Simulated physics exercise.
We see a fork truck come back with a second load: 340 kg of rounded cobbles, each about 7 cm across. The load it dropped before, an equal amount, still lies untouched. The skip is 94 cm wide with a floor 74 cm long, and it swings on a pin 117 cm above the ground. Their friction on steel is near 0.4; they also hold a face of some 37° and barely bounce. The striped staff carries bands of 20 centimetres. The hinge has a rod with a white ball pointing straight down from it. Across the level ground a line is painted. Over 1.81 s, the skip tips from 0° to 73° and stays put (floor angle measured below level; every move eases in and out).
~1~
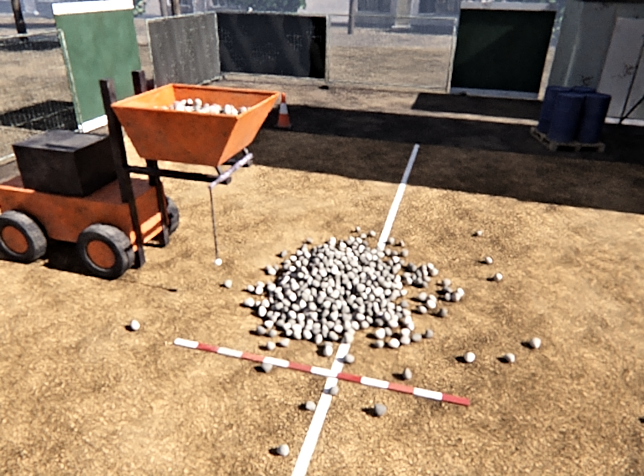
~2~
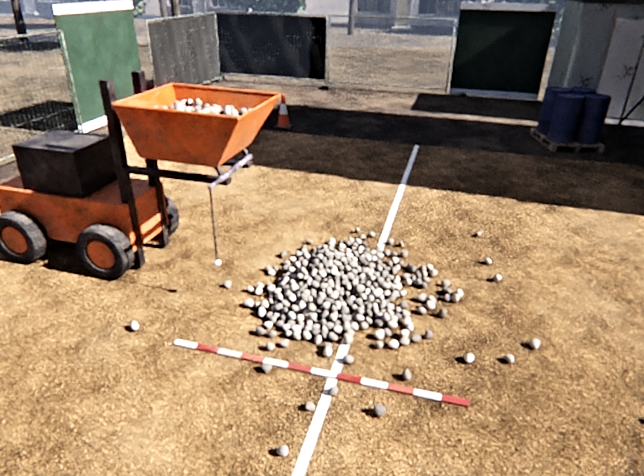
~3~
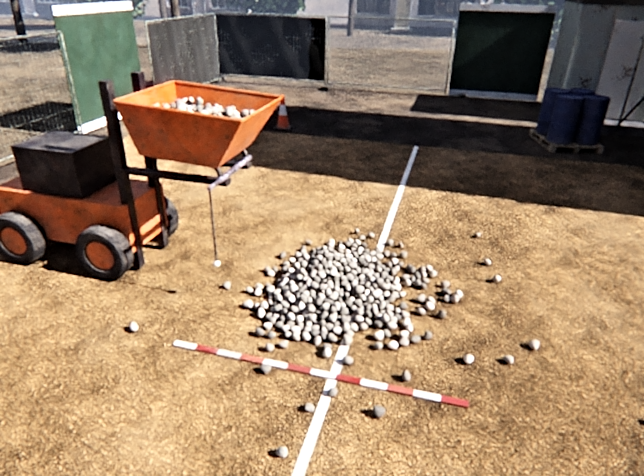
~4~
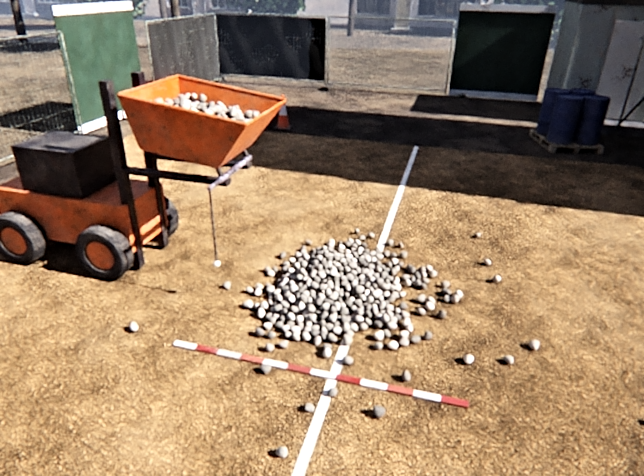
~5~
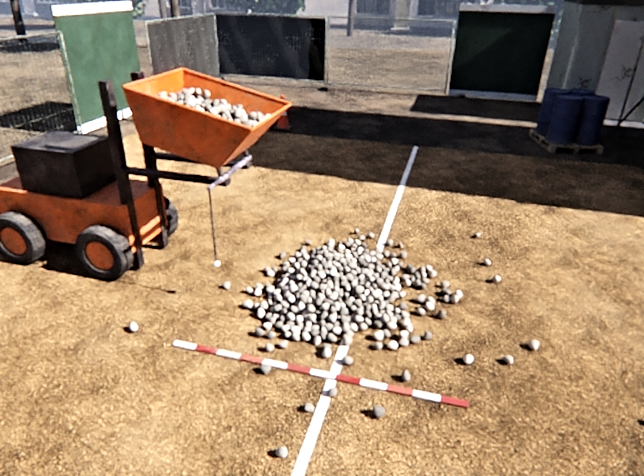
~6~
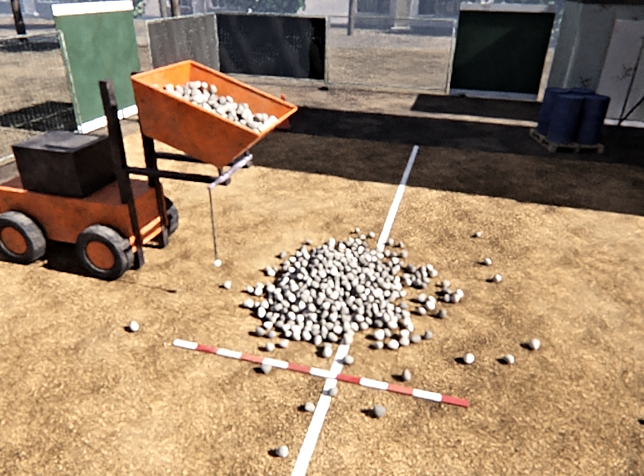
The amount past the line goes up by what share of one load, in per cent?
It goes up by about 40 per cent of one load.
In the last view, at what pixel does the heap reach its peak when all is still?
Top pixel, roughly: (339, 260).
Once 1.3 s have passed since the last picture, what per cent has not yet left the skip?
That works out to about 70 %.
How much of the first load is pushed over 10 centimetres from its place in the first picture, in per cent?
10 per cent.
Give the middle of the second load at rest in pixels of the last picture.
The middle lies near (351, 280) in the last picture.
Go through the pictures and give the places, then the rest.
The first frame shows lip at (238, 117), floor tilted 0°, highest stones at (211, 110). The earlier load is highest near (324, 269), 20 cm above ground level, 78 % short of the line, 22 % past the line.
The second frame shows lip at (239, 118), floor tilted 1°, highest stones at (212, 111).
The third frame shows lip at (241, 121), floor tilted 4°, highest stones at (190, 107).
The fourth frame shows lip at (246, 125), floor tilted 8°, highest stones at (180, 102).
The fifth frame shows lip at (252, 129), floor tilted 13°, highest stones at (183, 95).
The sixth frame shows lip at (259, 135), floor tilted 19°, highest stones at (188, 89).
Then, 0.8 s after the last picture the floor is at 62°; in per cent of one load, 100 in the skip, 78 short of the line, 22 past the line; the foremost stones are at (505, 309).
Then, 1.3 s after the last picture the floor is at 73°; in per cent of one load, 72 in the skip, 104 short of the line, 24 past the line; the foremost stones are at (505, 309).
Then, 1.7 s after the last picture the floor is at 73°; in per cent of one load, 48 in the skip, 114 short of the line, 39 past the line; the foremost stones are at (505, 309).
Then, 4.1 s after the last picture the floor is at 73°; in per cent of one load, 0 in the skip, 138 short of the line, 62 past the line; the foremost stones are at (524, 332). Net gain past the line, 40.
